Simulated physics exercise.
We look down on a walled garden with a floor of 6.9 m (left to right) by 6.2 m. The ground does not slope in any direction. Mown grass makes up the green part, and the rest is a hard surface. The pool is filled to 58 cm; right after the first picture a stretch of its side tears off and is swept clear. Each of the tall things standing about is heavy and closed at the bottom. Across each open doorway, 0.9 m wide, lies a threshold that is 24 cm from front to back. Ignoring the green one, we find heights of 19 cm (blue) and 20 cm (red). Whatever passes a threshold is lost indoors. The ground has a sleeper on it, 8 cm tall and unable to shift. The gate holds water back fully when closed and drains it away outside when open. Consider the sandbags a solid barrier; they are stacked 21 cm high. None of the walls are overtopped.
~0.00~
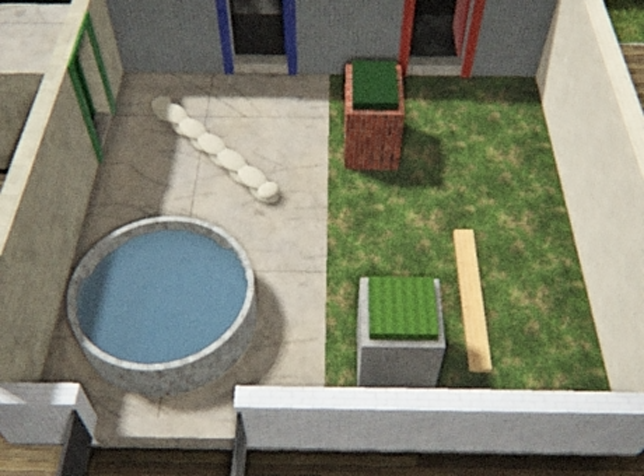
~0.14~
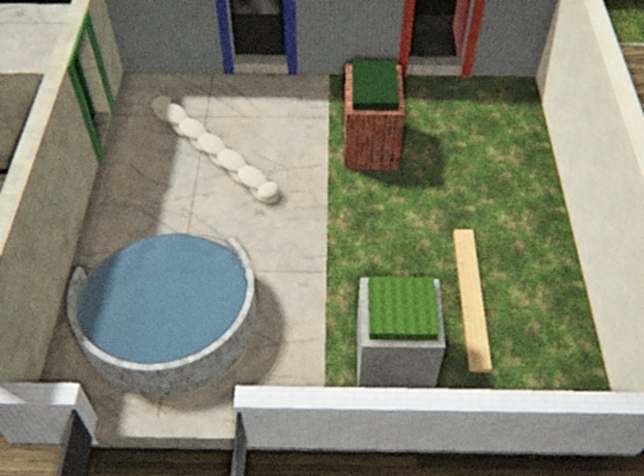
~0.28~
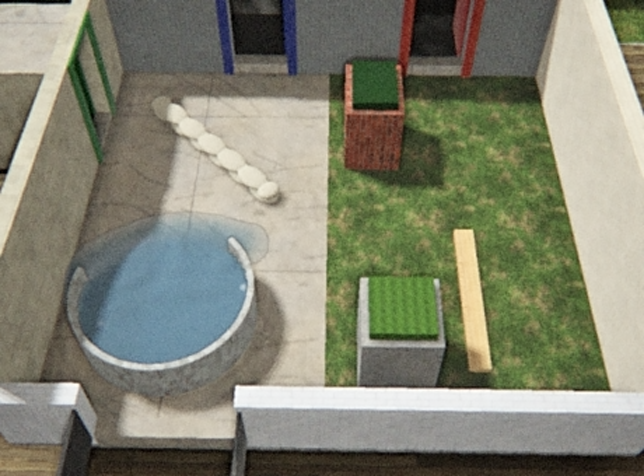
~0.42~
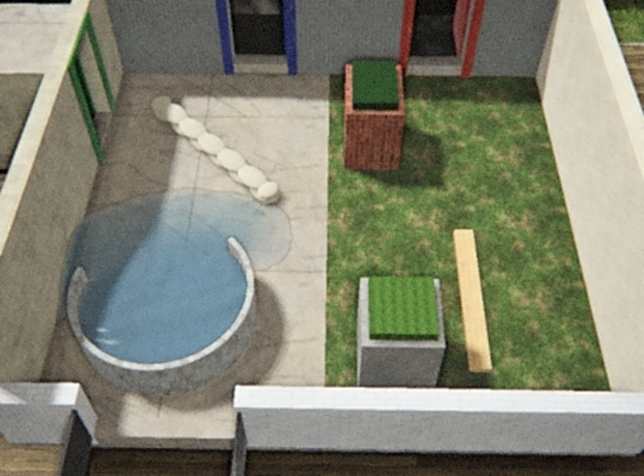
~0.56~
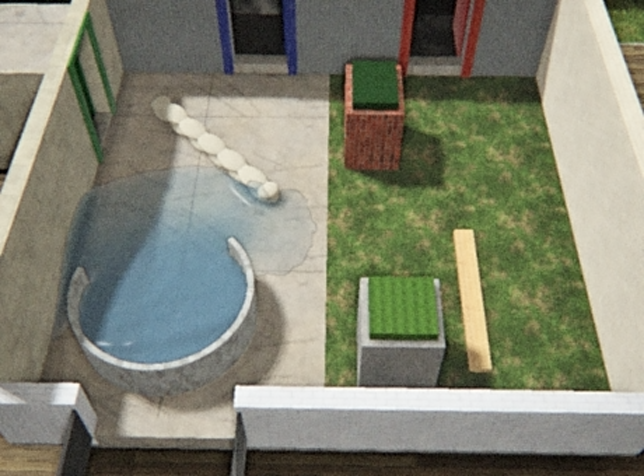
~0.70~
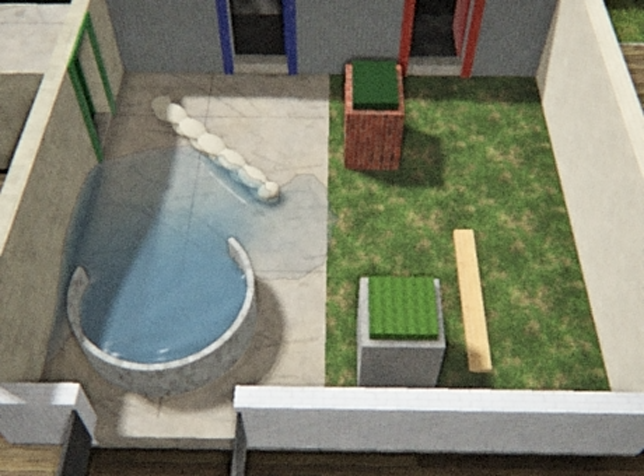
A walled garden is seen from above by a still camera, pale paving on the left and mown grass on the right. A round grey pool of blue water sits at lower left, with white sandbags beyond, a green doorway left, blue and red ones behind, and two grass-topped blocks and a plank right. The pool's far side opens, and water spreads thinly over the paving, reaching the sandbags.
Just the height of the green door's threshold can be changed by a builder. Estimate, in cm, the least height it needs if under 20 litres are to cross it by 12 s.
I would say 28 cm.
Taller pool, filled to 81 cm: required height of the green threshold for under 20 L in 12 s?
Then around 35 centimetres.
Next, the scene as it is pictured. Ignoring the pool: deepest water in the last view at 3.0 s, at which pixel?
Around pixel (122, 81).
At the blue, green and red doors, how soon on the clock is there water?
Blue 2.2 s, green 0.9 s, red 3.8 s.
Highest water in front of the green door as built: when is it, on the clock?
About 2.8 seconds.
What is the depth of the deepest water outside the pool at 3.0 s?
About 36 cm at most.
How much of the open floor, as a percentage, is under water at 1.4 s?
Near 25 per cent of the open floor.
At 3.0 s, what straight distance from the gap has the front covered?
Around 4.6 m from the gap.
After 1.4 s water covers 25 % of the floor, deepest (28 cm) near (152, 143); 10 cm at the green door, 0 litres in over its 7 cm threshold.
After 3.0 s water covers 45 % of the floor, deepest (36 cm) near (122, 81); 26 cm at the green door, 100 litres in over its 7 cm threshold.
After 12.0 s water covers 90 % of the floor, deepest (6 cm) near (94, 186); 3 cm at the green door, 249 litres in over its 7 cm threshold.
At the green door as built, the water arrived by 0.9 s and peaked near 27 cm at 2.8 s.
Run again over the same 12 s with other heights there, 39 litres in over 23 cm, 10 litres over 31.5 cm. The limit of 20 litres is kept from about 28 cm up.
